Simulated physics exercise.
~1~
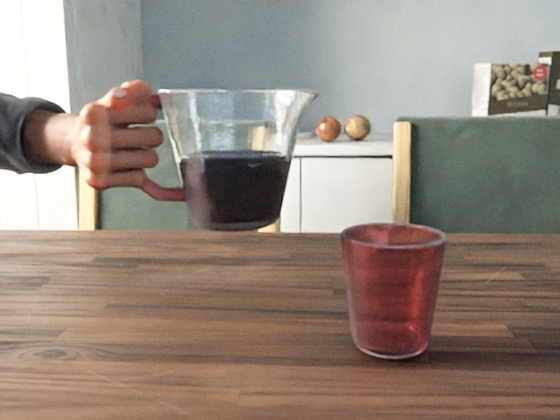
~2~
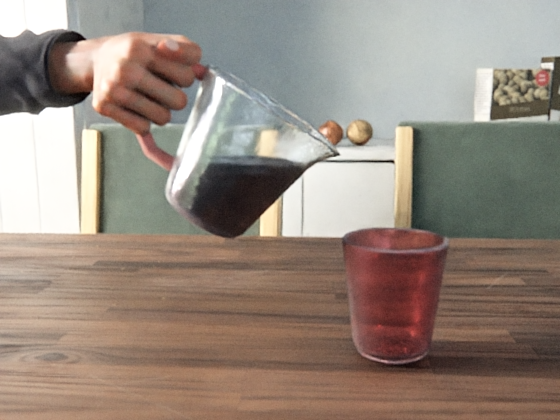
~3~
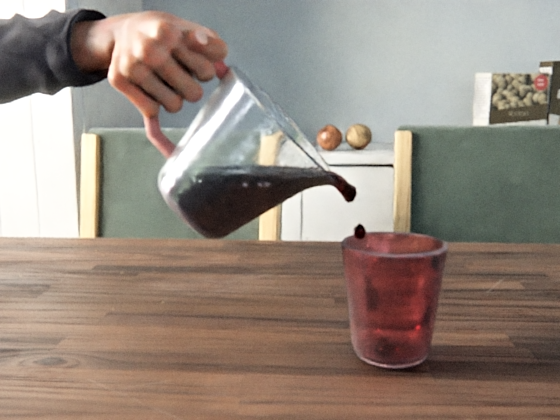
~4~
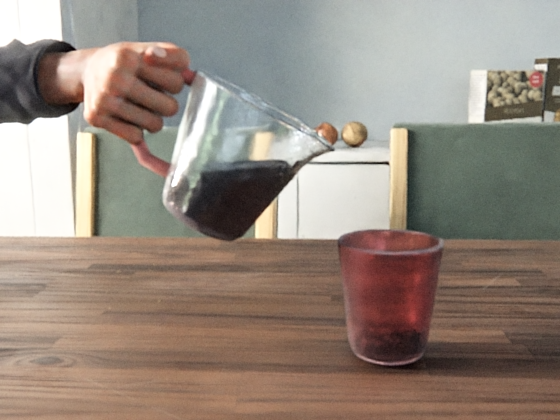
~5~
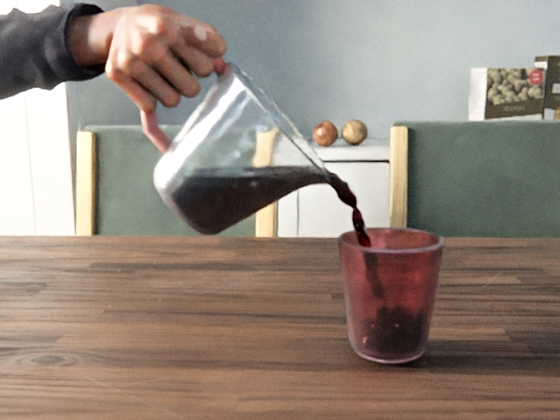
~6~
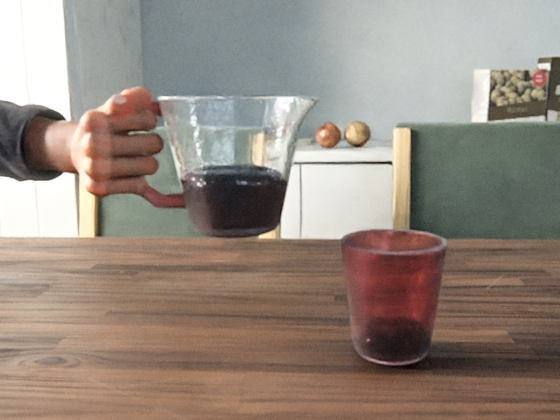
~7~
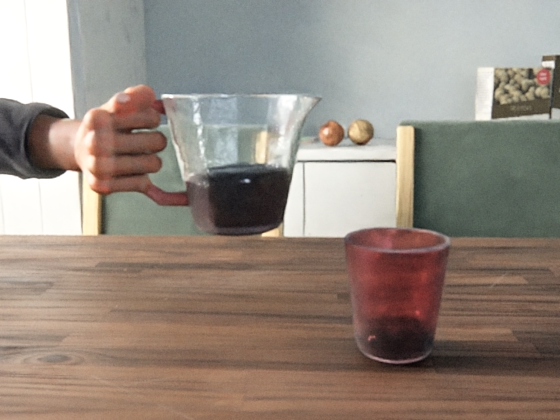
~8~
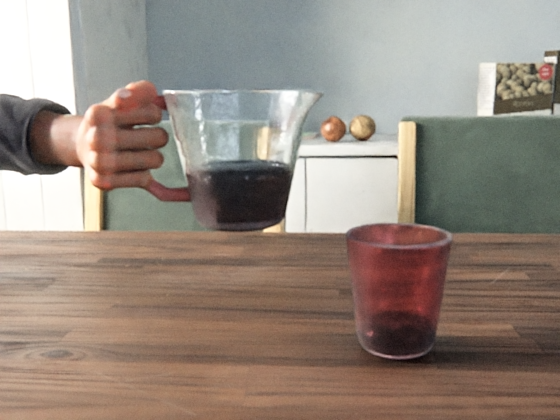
A hand holds a clear measuring jug of dark wine beside an empty red tumbler on a wooden table, tips it to pour a little in, eases back, then pours again before levelling the jug, leaving a shallow layer in the tumbler and plenty still in the jug.
